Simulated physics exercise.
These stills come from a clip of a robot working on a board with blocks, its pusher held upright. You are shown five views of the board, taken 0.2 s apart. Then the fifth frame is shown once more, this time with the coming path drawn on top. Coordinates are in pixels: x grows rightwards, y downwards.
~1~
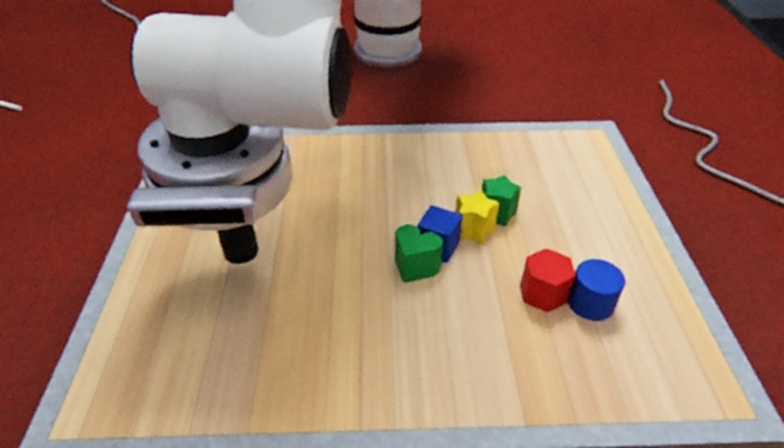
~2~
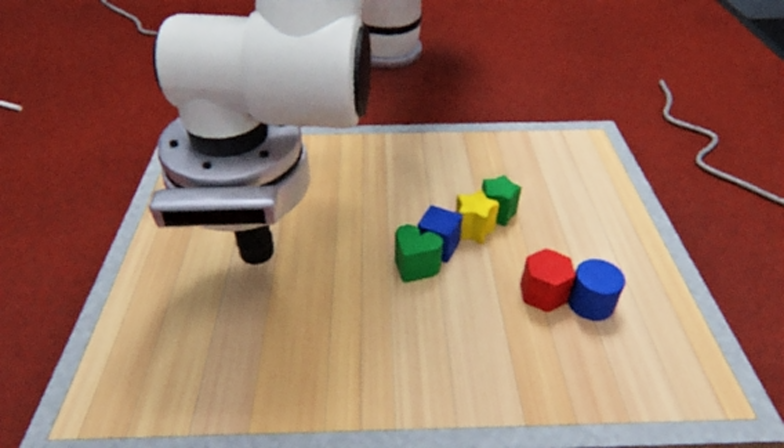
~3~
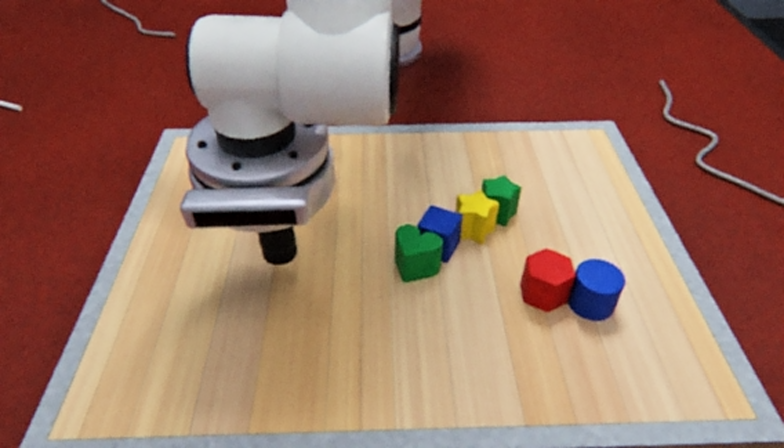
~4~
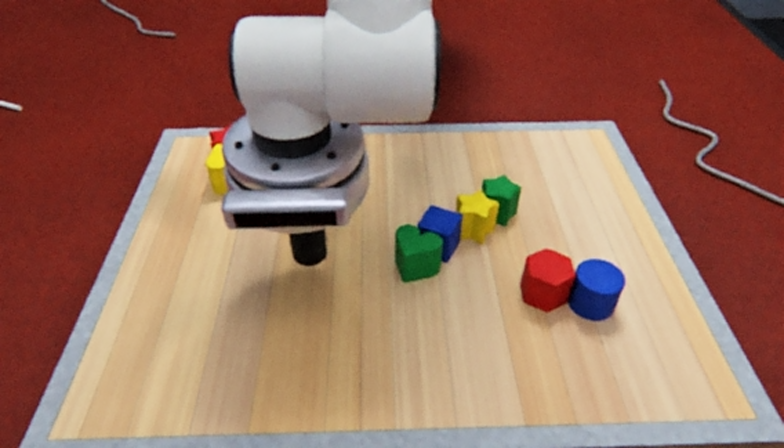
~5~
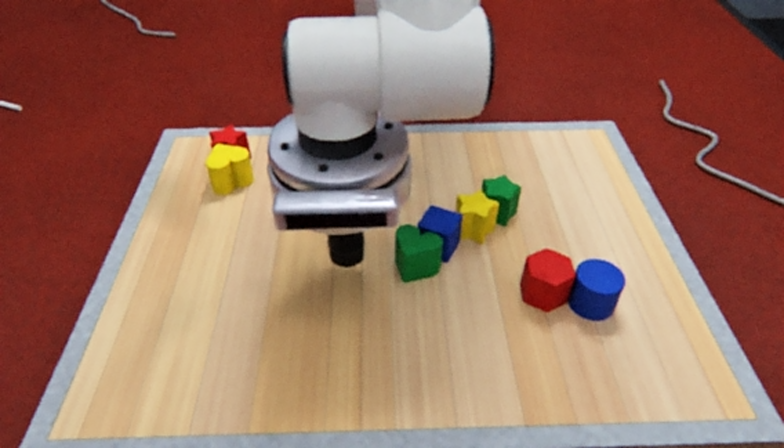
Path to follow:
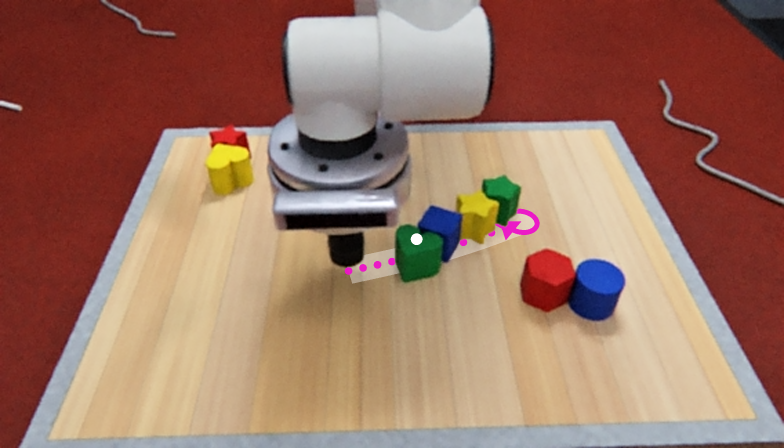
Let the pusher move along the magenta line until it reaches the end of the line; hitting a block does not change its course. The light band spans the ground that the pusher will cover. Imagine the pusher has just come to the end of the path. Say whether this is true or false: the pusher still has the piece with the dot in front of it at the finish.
False.
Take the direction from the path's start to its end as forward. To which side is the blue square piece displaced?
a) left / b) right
Correct choice: B.
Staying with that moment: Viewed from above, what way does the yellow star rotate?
The sense of turning is anti-clockwise.
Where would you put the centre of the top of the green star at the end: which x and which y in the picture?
Its top middle is near (519, 171).
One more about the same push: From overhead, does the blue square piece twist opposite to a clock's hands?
No, that is not how it ends up.
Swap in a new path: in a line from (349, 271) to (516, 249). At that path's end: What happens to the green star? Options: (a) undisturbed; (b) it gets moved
I'll go with b - it gets moved.
Drawn move, from (349, 271) through (411, 257) and (469, 240) to (521, 222); the dot is on the green heart.
On the path given first. One third of the way, pusher (413, 242); green heart (448, 237), turned 20° clockwise; blue square piece (472, 218), turned 20° clockwise; yellow star (492, 200), turned 45° anticlockwise; green star (507, 180).
Two thirds of the way, pusher (471, 225); green heart (478, 243), turned 55° clockwise; blue square piece (508, 221); yellow star (515, 198), turned 60° anticlockwise; green star (514, 176), turned 30° anticlockwise.
At the end, pusher (524, 207); green heart (478, 243), turned 55° clockwise; blue square piece (528, 222), turned 40° clockwise; yellow star (556, 189), turned 85° anticlockwise; green star (519, 171), turned 60° anticlockwise.
